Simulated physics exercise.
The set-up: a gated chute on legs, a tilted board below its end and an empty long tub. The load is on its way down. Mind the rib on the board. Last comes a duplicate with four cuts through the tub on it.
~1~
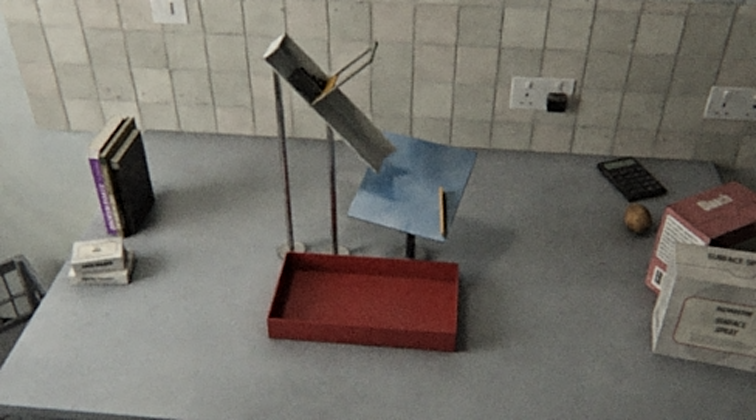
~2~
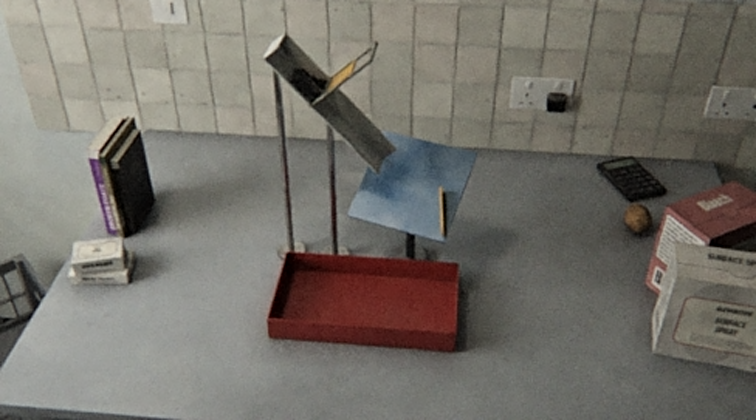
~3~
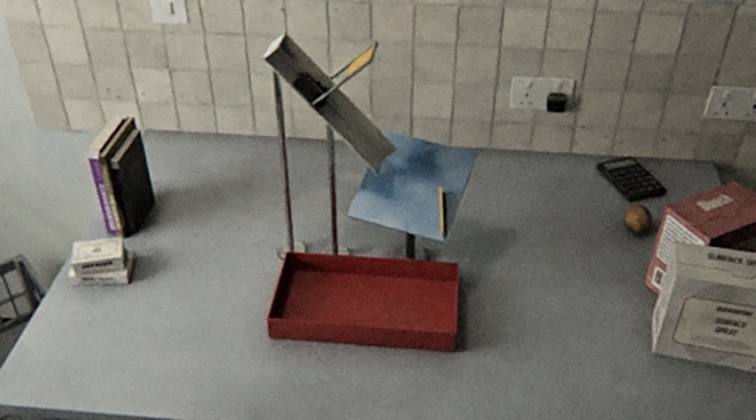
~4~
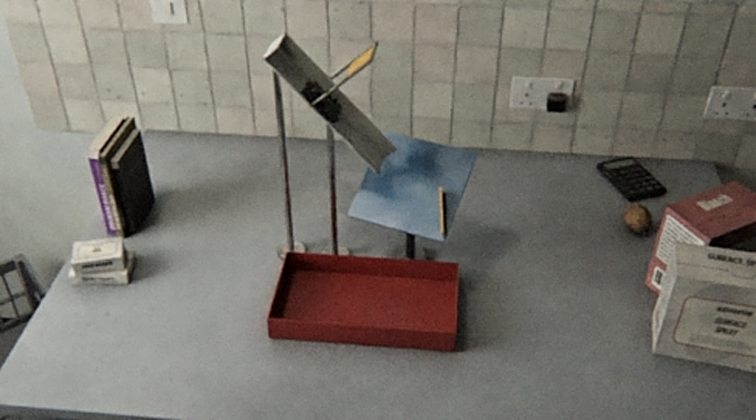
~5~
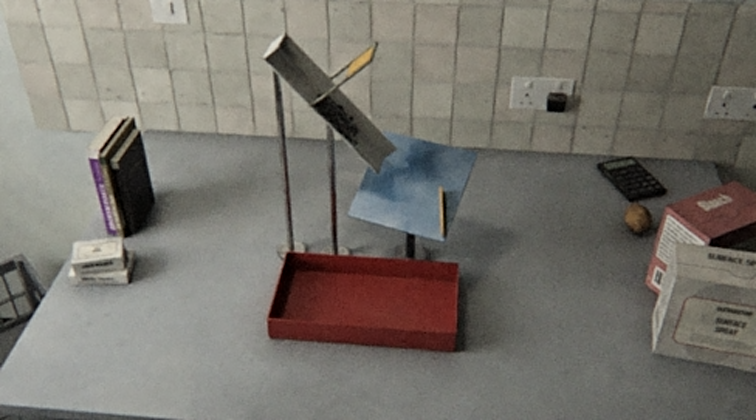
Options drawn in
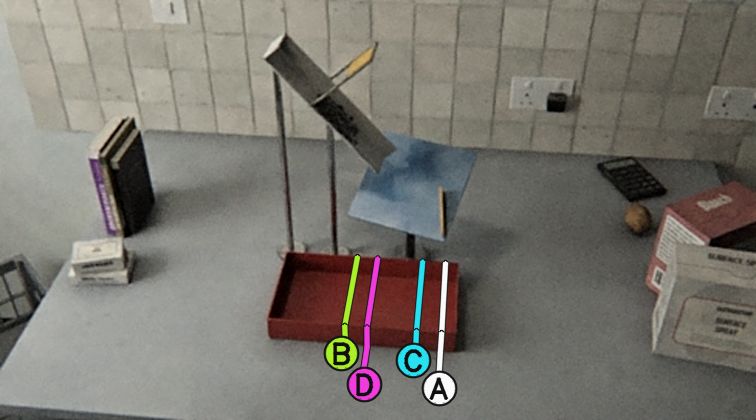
Black beans slide down a steep grey chute above a tilted blue board as its gate opens.
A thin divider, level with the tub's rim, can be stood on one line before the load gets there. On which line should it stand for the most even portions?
C is best.
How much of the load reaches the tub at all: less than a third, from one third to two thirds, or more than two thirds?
About that: More than two thirds.
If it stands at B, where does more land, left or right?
Right.
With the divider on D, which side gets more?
Right.
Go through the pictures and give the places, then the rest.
In the first picture, load behind the gate at (307, 83), black beans; lip of the chute at (381, 167), sloping steeply.
In the second picture, middle of the board at (412, 184), tilted fairly steeply; middle of its low edge at (395, 229); of its high edge at (429, 141).
In the third picture, front corners of the tub at (267, 319) and (456, 333), empty; front of the load at (323, 102).
In the fourth picture, middle of the load at (326, 101); its front at (338, 119), about a third of the way to the lip; rib from (441, 187) to (442, 233).
In the fifth picture, middle of the load at (339, 116); its front at (356, 141), about two thirds of the way to the lip.
On the marked copy, line A crosses the front rim at (441, 332); line B crosses the front rim at (344, 325); line C crosses the front rim at (416, 330); line D crosses the front rim at (367, 326).
Choosing A, of what is caught, nearly all on the left of the divider, a small part on the right.
Choosing B, of what is caught, a stray few on the left of the divider, nearly all on the right.
Choosing C, of what is caught, about a third on the left of the divider, about two thirds on the right.
Choosing D, of what is caught, a small part on the left of the divider, nearly all on the right.
